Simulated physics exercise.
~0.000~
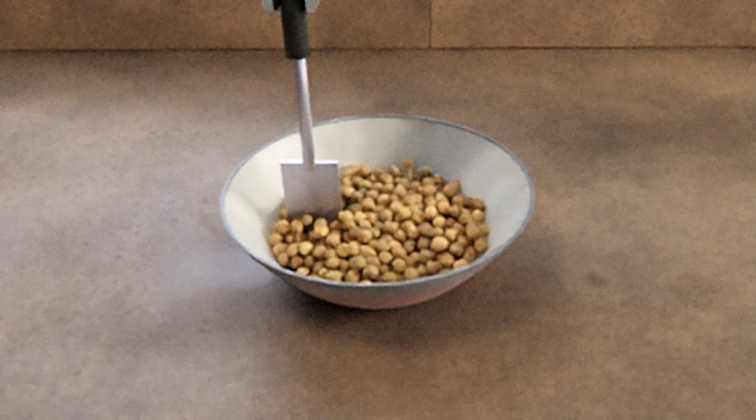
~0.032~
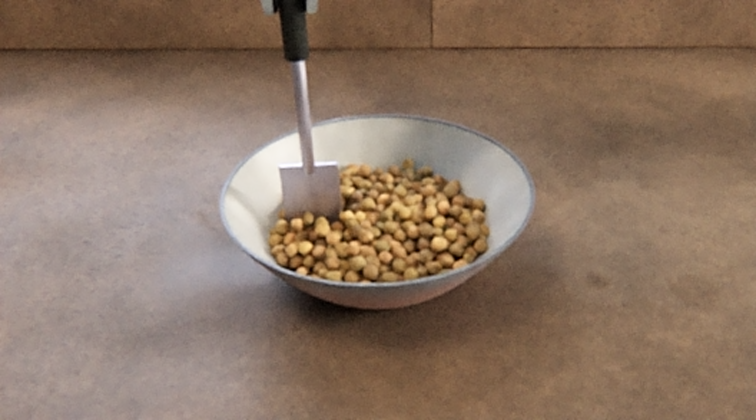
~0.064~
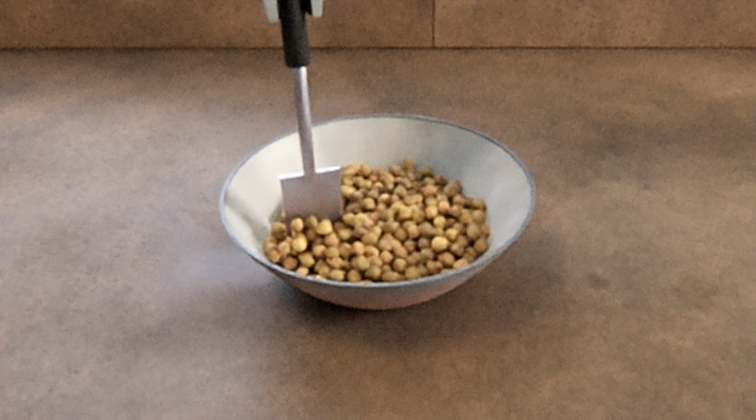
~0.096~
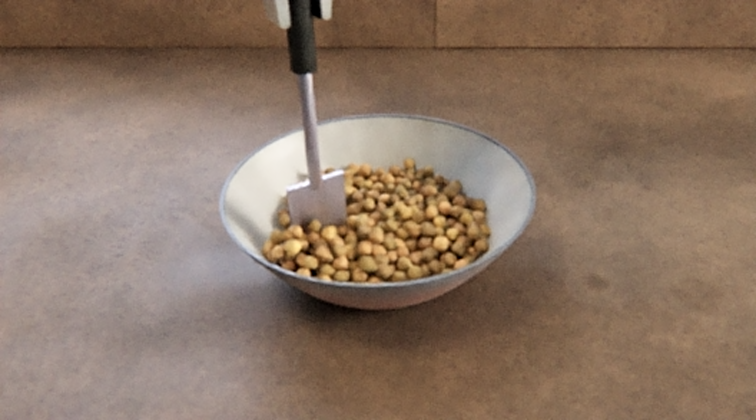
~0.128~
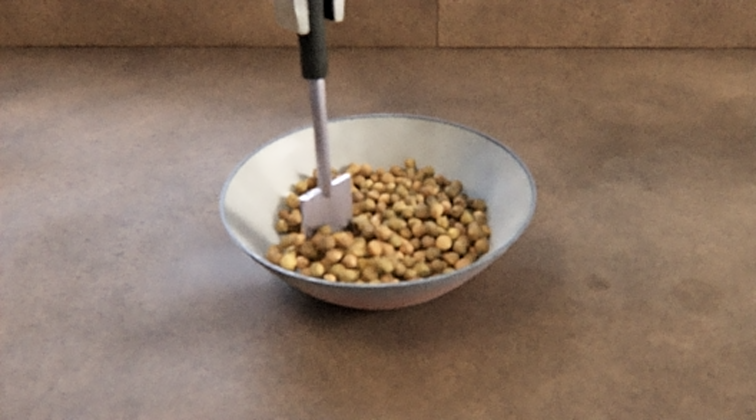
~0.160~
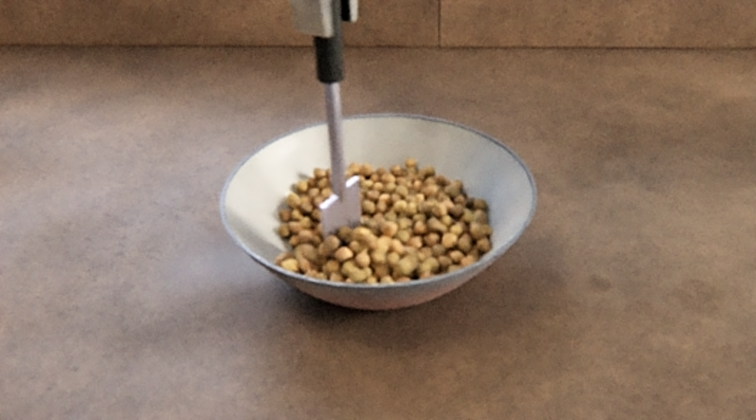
On a brown countertop, a gripped metal spatula-like spoon pushes slowly rightward through dried chickpeas in a pale bowl, turning edge-on.
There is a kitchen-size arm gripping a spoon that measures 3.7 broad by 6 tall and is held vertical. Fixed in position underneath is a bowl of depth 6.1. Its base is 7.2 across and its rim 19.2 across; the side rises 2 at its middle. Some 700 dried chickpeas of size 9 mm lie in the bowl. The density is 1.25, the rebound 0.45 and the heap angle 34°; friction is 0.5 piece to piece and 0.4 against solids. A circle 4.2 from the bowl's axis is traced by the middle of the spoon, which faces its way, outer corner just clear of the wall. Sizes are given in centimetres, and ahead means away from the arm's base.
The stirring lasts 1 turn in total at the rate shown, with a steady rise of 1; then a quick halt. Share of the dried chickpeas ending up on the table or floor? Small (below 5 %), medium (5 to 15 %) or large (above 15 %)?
It is small.
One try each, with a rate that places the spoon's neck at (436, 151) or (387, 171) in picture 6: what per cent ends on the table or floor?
Well, about 30 percent the first time and about 15 percent the second.
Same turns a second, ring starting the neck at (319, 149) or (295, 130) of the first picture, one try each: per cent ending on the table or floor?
Roughly 0 % and 0 %.
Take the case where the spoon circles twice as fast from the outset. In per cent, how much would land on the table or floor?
Estimate: Near 25 in a hundred.
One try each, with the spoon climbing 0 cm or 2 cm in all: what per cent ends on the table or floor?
Estimates: 0 % and 0 %.
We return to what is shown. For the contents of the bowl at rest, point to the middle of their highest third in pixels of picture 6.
Estimated centre: (329, 224).
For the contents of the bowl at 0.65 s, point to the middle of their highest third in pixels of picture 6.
Close to pixel (341, 173).
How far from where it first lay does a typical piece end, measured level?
5 cm.
By 0.40 s, 180° round, highest piece 8 above the table; 695 in the bowl, 2 on the table or floor, 3 in flight or on the tool.
By 0.65 s, 294° round, highest piece 8 above the table; 683 in the bowl, 15 on the table or floor, 2 in flight or on the tool.
By 0.97 s, 0° round, highest piece 6 above the table; 682 in the bowl, 18 on the table or floor.
By 1.67 s, 0° round, highest piece 6 above the table; 682 in the bowl, 18 on the table or floor.
Final count, 682 in the bowl, 18 on the table or floor. That is 3 % on the table or floor.
